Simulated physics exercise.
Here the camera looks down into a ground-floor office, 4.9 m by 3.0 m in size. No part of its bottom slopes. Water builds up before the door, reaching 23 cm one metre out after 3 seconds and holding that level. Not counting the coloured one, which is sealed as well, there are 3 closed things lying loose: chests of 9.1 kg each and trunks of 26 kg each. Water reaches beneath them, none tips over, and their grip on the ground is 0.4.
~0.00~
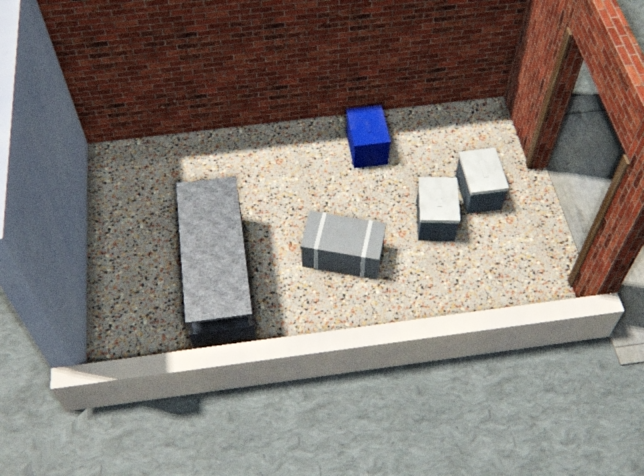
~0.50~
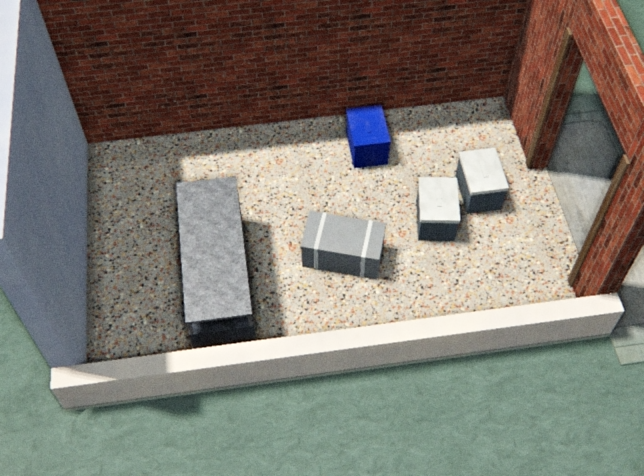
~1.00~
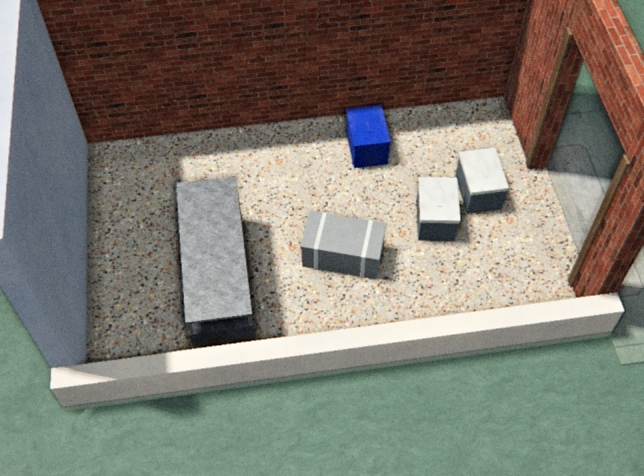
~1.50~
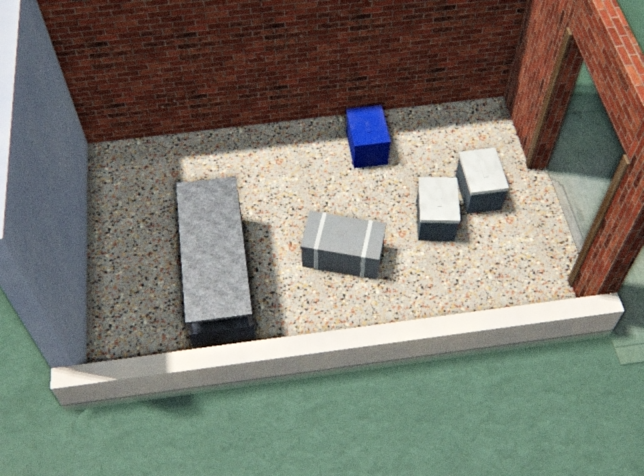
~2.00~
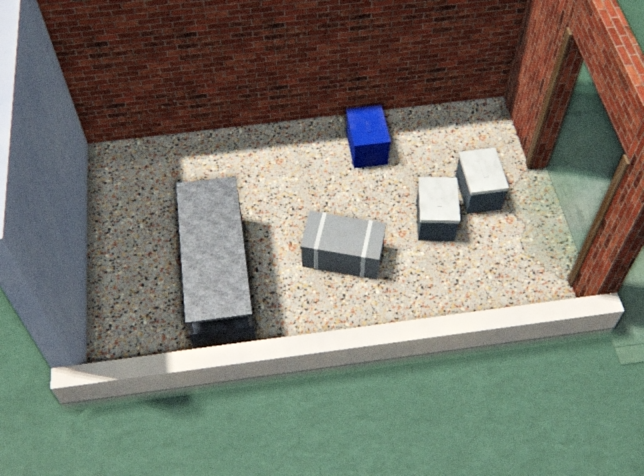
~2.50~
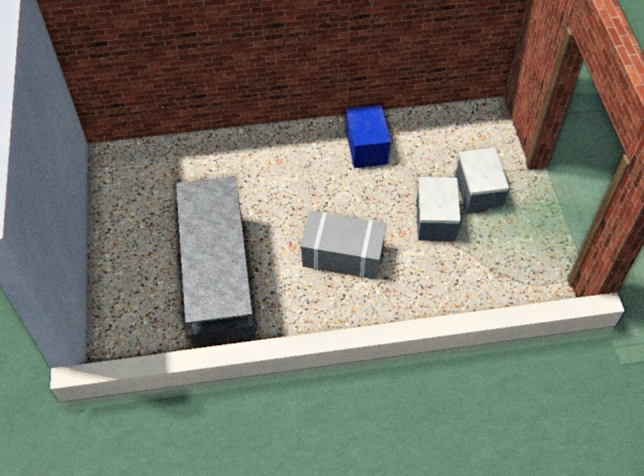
Brick-walled ground-floor room seen from above, greenish water covering the ground outside, then spreading in through the right doorway, boxes staying still.
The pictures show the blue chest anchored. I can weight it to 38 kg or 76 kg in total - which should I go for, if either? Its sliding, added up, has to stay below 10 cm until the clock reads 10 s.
38 kg will do.
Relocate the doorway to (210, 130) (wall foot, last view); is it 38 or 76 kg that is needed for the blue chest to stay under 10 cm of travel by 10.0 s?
Result: The lesser mass is plenty.
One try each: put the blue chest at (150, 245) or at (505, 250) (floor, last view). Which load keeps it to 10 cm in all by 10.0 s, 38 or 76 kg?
In that order: Either load holds; only the larger holds.
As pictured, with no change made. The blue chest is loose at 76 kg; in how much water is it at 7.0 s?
Something like 6 centimetres.
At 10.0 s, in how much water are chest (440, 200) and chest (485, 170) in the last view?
I'd put it at 12 cm and 6 cm respectively.
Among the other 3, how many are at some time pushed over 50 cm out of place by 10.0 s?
My count gives 3.
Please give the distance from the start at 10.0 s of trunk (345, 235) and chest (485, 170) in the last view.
250 cm and 60 cm respectively.
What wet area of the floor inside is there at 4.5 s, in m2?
Somewhere around 7.5 m2, roughly.
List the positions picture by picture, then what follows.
In the first frame, the blue chest at (368, 125) rests on the ground; water covers 0.0 m2; 0 of 4 have shifted.
In the second frame, the blue chest at (368, 125), on the bottom; water covers 0.0 m2; 0 of 4 have shifted.
In the third frame, the blue chest at (368, 125), on the bottom; water covers 0.0 m2; 0 of 4 have shifted.
In the fourth frame, the blue chest at (368, 125), on the bottom; 0.0 m2 under water; 0 of 4 have shifted.
In the fifth frame, the blue chest at (368, 125), on the bottom; 0.4 m2 under water; 0 of 4 have shifted.
In the sixth frame, the blue chest at (368, 125) rests on the ground; water covers 1.1 m2; 0 of 4 have shifted.
After 3.5 s the blue chest would be 0 cm from its start with 38 kg and 0 cm from its start with 76 kg; 0 cm of water round it then.
After 4.5 s the blue chest would be 0 cm from its start with 38 kg and 0 cm from its start with 76 kg; 5 cm of water round it then.
After 7.0 s the blue chest would be 0 cm from its start with 38 kg and 0 cm from its start with 76 kg; 6 cm of water round it then.
After 10.0 s the blue chest would be 0 cm from its start with 38 kg and 0 cm from its start with 76 kg; 13 cm of water round it then.
